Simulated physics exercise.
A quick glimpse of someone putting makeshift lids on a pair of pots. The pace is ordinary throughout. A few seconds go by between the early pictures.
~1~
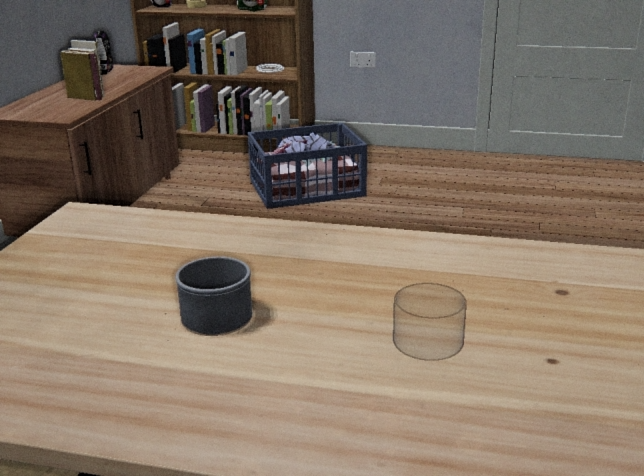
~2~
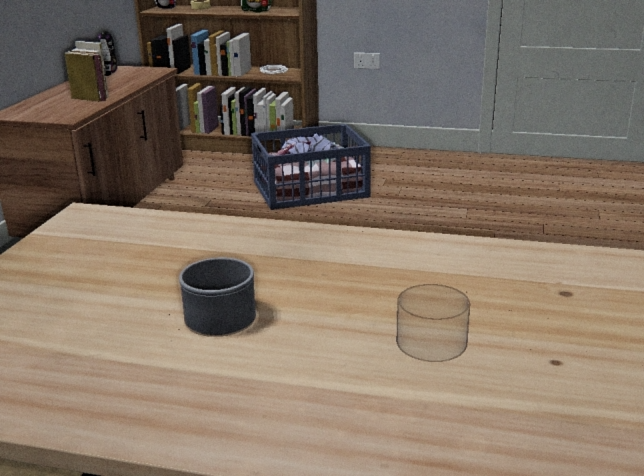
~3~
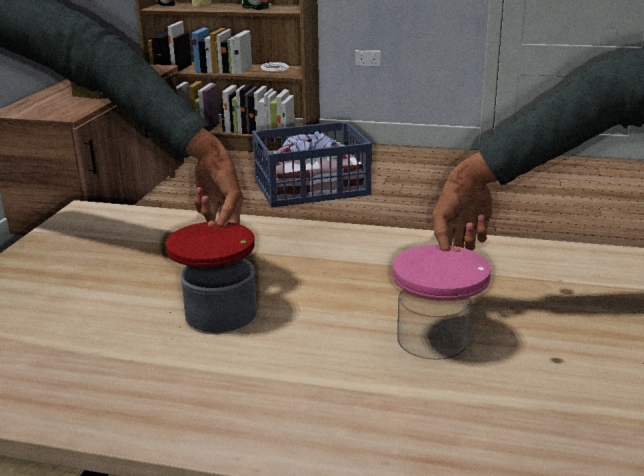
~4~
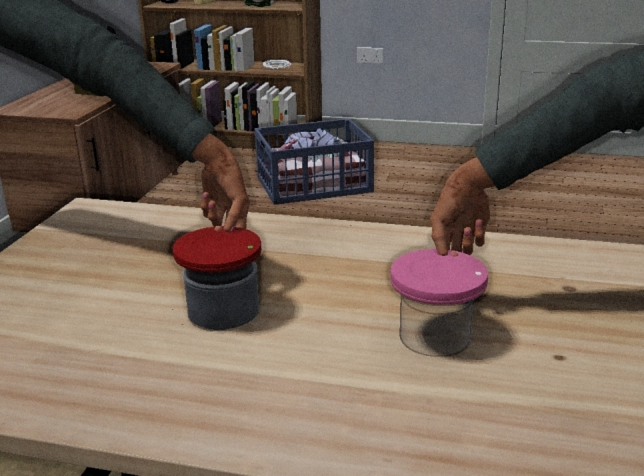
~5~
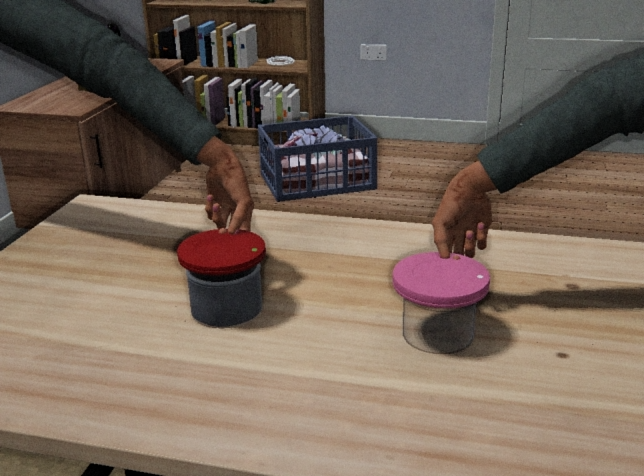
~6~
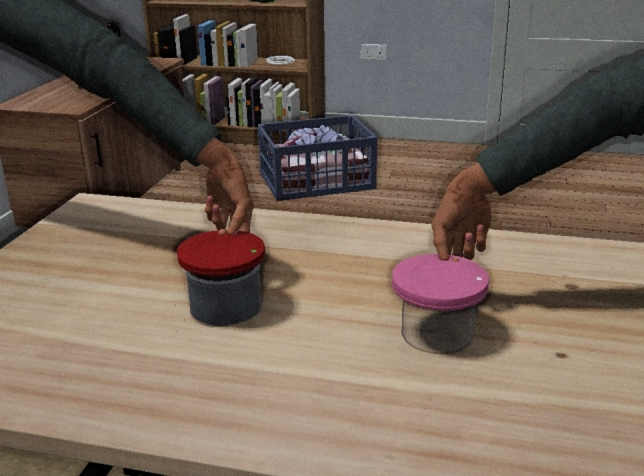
On a wooden table with a dark pot and a clear glass one standing apart, two hands came in and lowered a red lid onto the left pot and a pink lid onto the right.
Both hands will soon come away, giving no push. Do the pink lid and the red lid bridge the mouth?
The pink lid stays on top and the red lid stays on top.
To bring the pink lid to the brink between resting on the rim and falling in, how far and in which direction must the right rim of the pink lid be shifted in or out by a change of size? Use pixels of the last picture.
About 16 pixels to the left.
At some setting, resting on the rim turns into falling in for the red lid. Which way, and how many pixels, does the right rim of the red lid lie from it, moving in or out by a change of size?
It takes a move of roughly 8 pixels to the left.
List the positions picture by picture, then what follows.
In the first picture, right glass (429, 321).
In the second picture, left jar (219, 296).
In the third picture, still on the way; pink lid (441, 271); right glass (434, 320).
In the fourth picture, still on the way; red lid (218, 248); left jar (222, 291).
In the fifth picture, still on the way; pink lid (441, 279); right glass (439, 314).
In the sixth picture, in place, still held; pink lid (440, 281); red lid (221, 252); left jar (224, 287).
Then, 0.14 s on from there, pink lid sitting on the rim near (440, 287); red lid sitting on the rim near (222, 260).
In the end, the pink lid covers the opening, near (440, 287); the red lid covers the opening, near (222, 260).
